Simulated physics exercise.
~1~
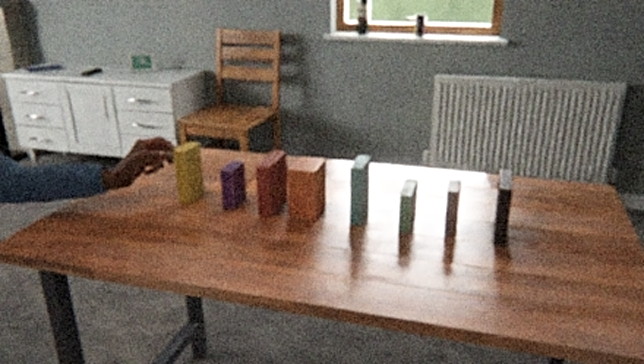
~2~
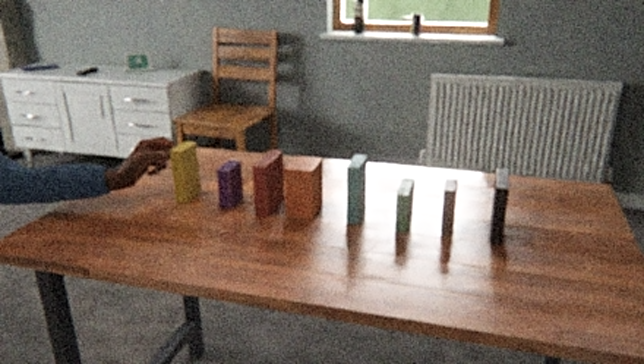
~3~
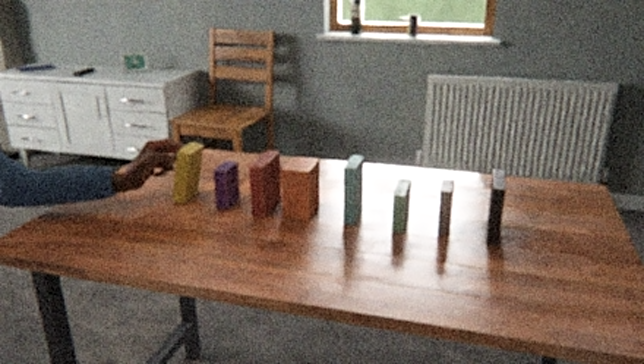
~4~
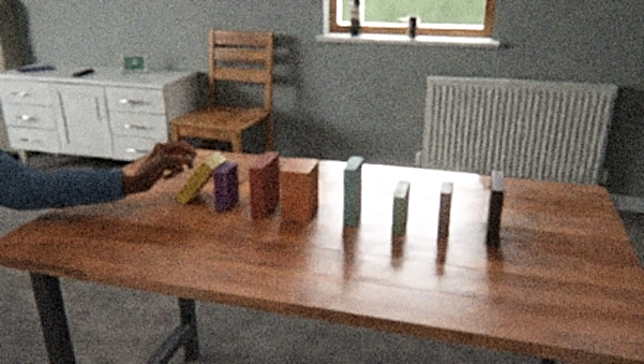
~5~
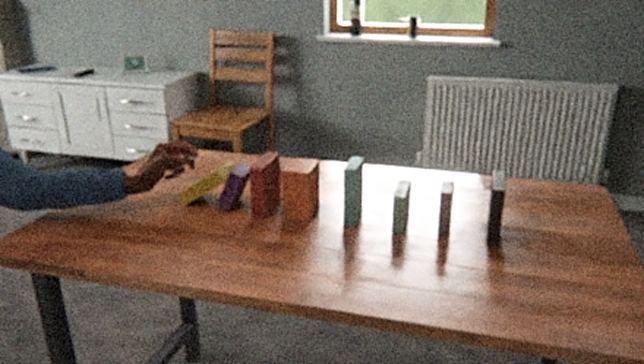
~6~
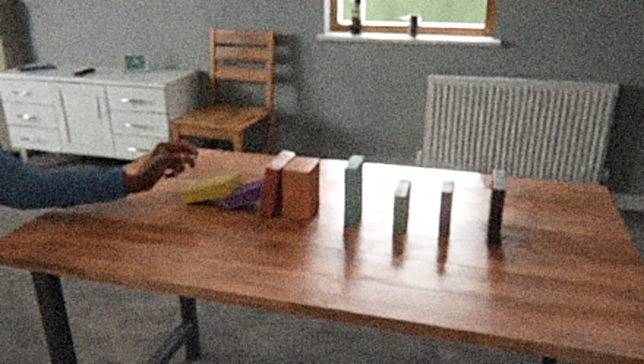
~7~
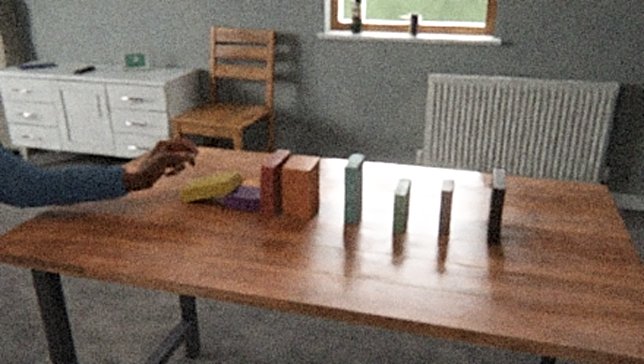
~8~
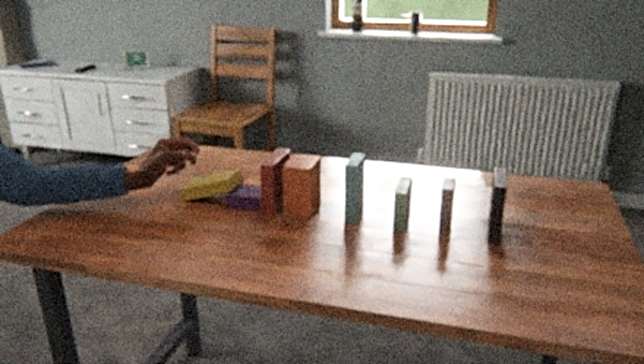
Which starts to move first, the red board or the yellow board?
The yellow board starts to move first, tipping over beside the hand. The red board only shifts later, once the purple block has gone over.
